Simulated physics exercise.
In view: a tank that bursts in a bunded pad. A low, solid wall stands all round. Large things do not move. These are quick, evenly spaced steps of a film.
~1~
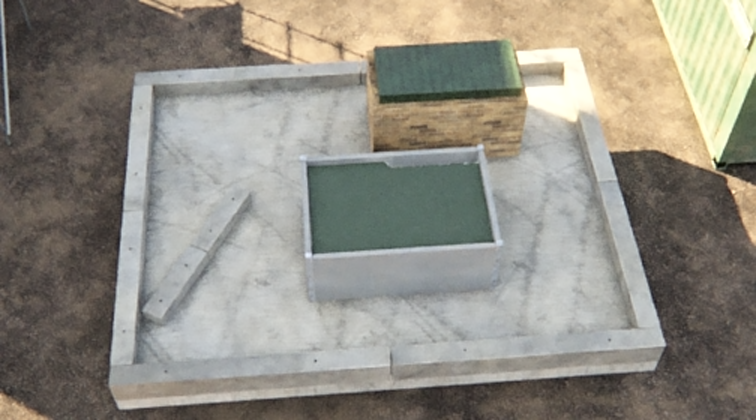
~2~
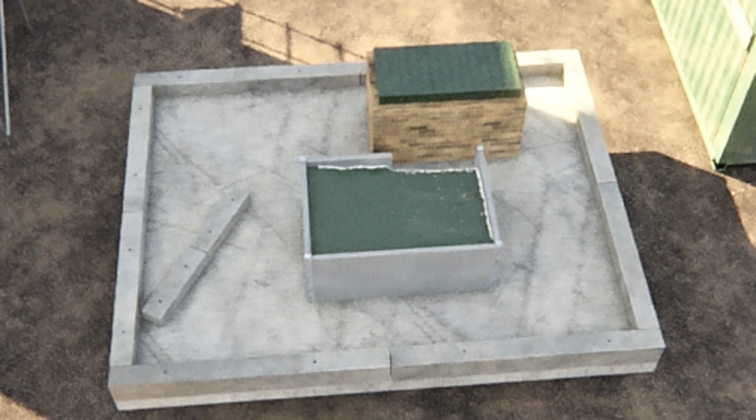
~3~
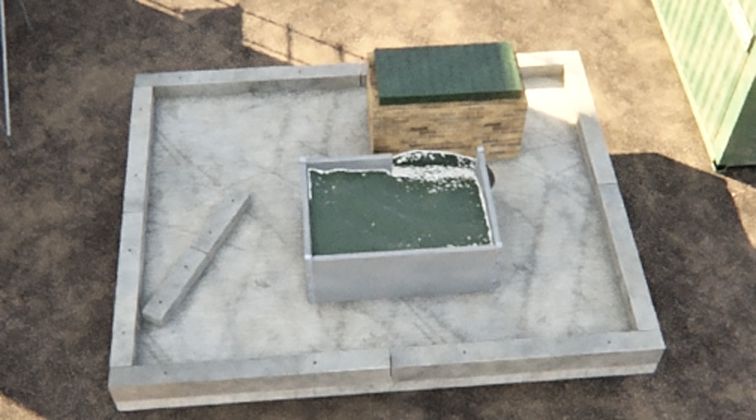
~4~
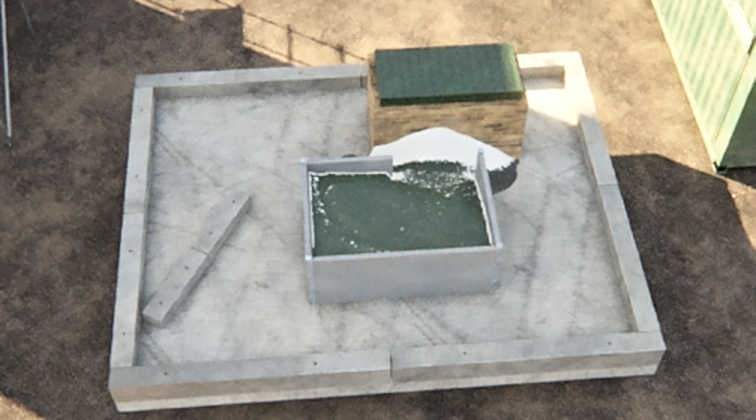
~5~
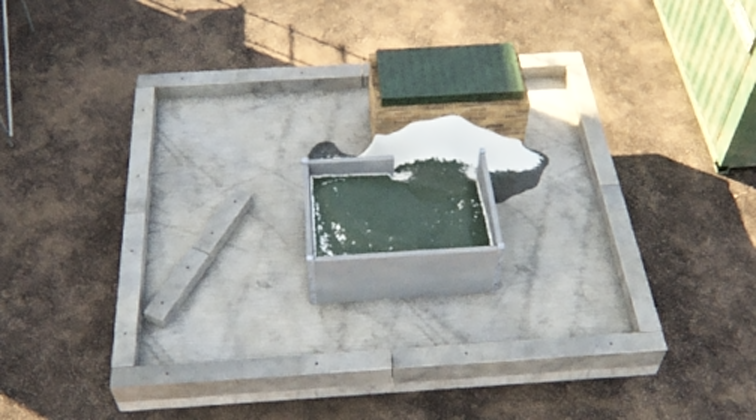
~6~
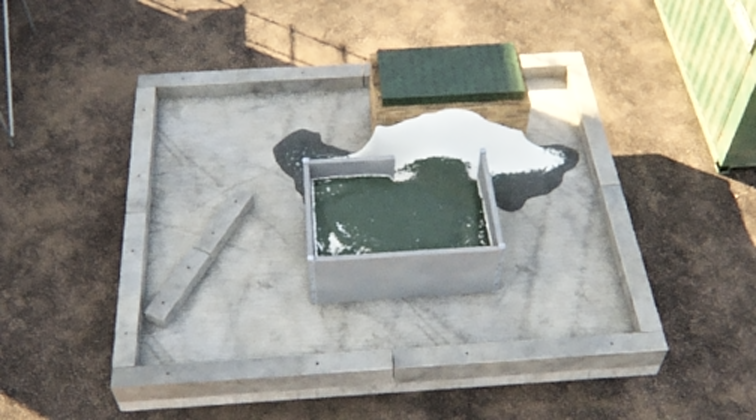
Dark green water sits still in an open grey tank on a walled concrete pad, then starts pouring through a gap in the tank's far side. It foams white against the brick block with the green top behind, then spreads out to the right and left in dark patches across the pad.
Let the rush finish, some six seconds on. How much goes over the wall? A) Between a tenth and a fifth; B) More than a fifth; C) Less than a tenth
C, less than a tenth.
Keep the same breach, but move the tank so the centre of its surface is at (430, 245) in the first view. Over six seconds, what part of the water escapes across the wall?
4 per cent.
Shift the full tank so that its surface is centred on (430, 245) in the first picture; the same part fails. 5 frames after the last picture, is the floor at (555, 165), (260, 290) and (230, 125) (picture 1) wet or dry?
Submerged, untouched, untouched.
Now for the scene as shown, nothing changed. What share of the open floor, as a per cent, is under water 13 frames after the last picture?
My estimate is close to 65 per cent.
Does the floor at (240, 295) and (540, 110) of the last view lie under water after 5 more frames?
Spared, soaked.
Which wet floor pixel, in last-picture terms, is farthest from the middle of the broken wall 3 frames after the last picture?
The wet point farthest out is around (198, 158).
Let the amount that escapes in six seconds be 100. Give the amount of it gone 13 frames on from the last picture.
I'd estimate some 70 per cent.
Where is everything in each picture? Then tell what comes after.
In the first picture, the open tank at (398, 205) is whole and still.
In the second picture, water pours out on the open tank's far side and has run to a hidden place.
In the third picture, water pours out on the open tank's far side and has run to a hidden place.
In the fourth picture, water pours out on the open tank's far side and has run to a hidden place.
In the fifth picture, the front is at (317, 155), out from the gap on the open tank's far side.
In the sixth picture, water pours out on the open tank's far side and has run to (284, 149).
A moment on, water covers 20 % of the floor; the low wall has let 0 % over.
Next, water covers 35 % of the floor; the low wall has let 0 % over.
Then, water covers 55 % of the floor; the low wall has let 3 % over.
Later, water covers 70 % of the floor; the low wall has let 4 % over.
In the end, water covers 80 % of the floor; the low wall has let 4 % over.
